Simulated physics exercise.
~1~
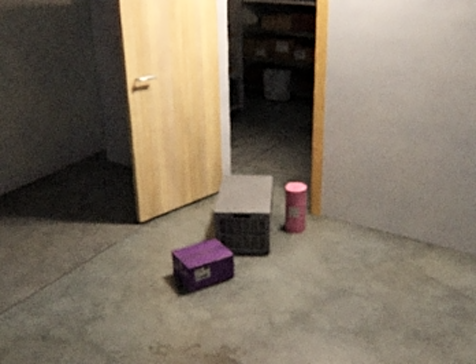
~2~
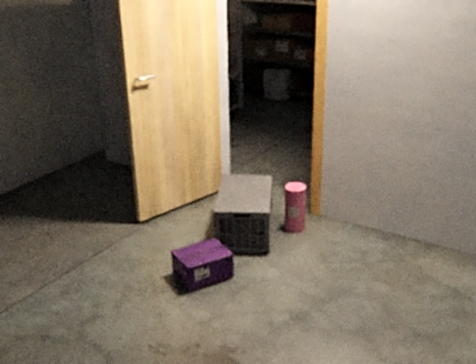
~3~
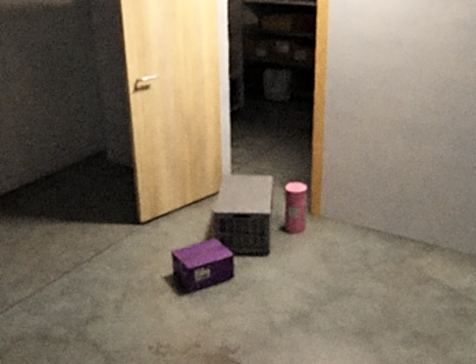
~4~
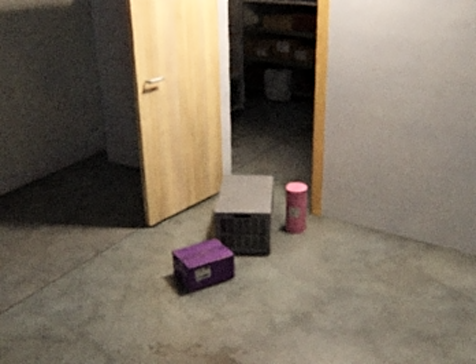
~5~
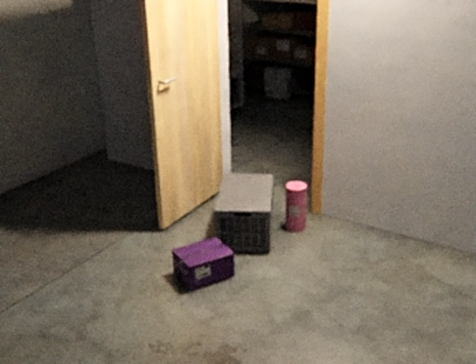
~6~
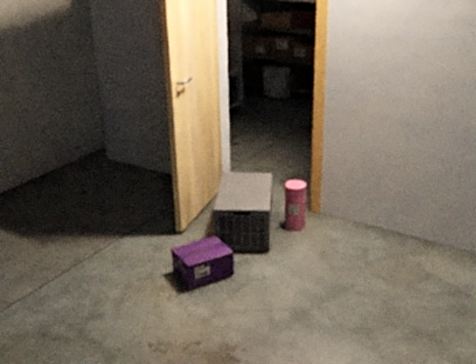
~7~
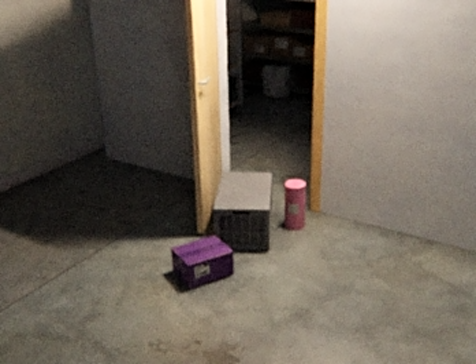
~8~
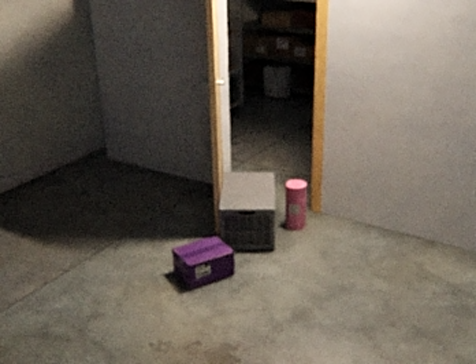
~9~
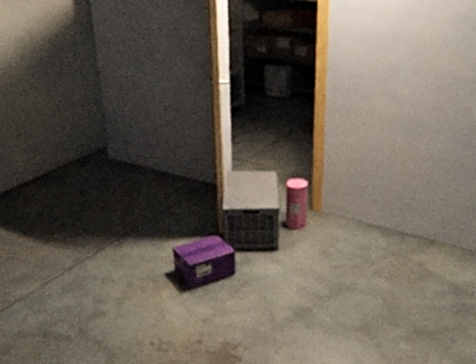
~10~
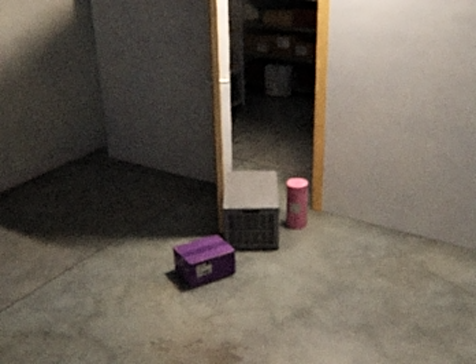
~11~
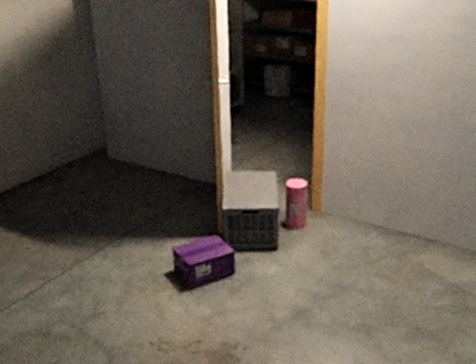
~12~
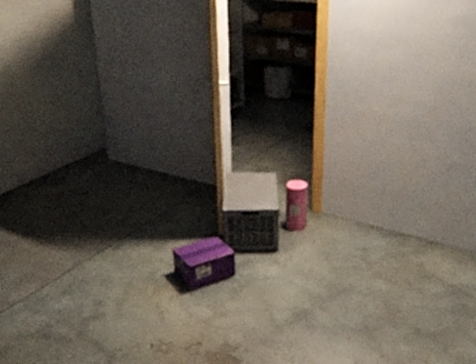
The video shows a wooden door swinging from wide open towards its frame, past a purple parcel and up to a grey crate, which shifts slightly. The door stops against the crate, seen nearly edge-on, leaving the doorway open, while the parcel and pink canister stay put.
